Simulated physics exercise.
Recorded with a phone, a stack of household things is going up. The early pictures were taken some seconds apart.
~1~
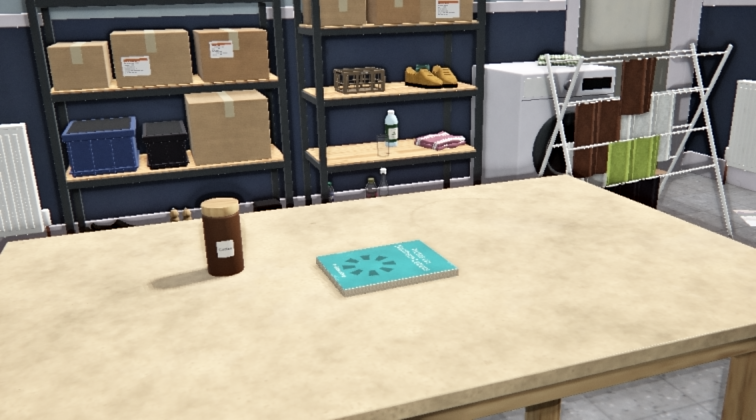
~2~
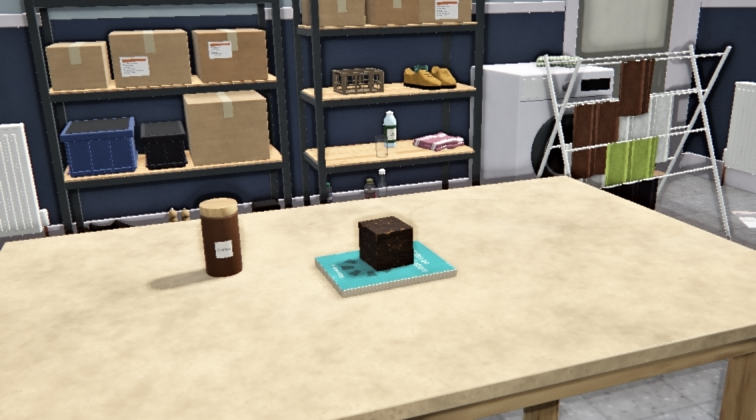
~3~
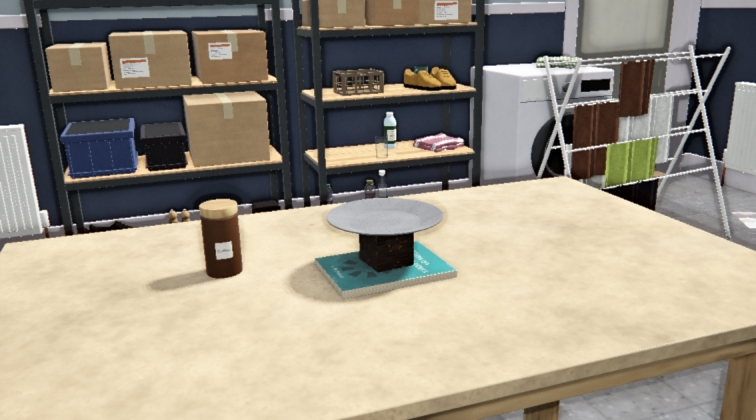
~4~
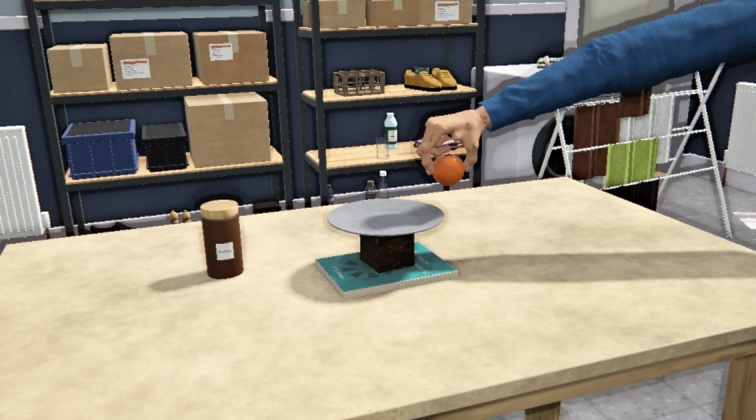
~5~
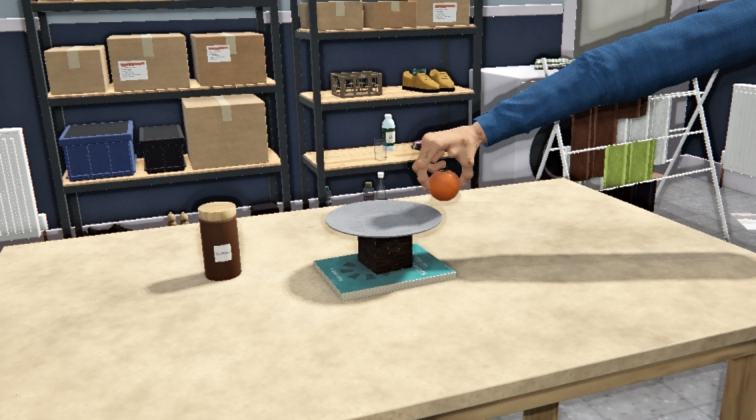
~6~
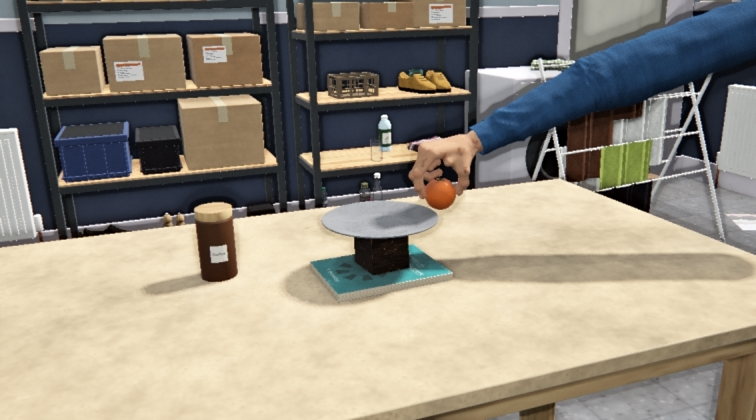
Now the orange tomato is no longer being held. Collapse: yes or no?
Collapse: Yes.
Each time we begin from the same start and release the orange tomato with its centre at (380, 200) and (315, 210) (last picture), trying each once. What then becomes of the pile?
With the first placement the pile remains stable, with the second it tips over.
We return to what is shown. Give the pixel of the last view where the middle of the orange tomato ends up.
In the final view it sits at roughly (460, 244).
Then, 0.30 s after the last picture, orange tomato now fallen.
Then, 0.40 s after the last picture, things are still on the move.
At rest, fallen, orange tomato; the other 4 in place. Seen from the same camera at the end, orange tomato near (460, 244). The pile loses its balance.
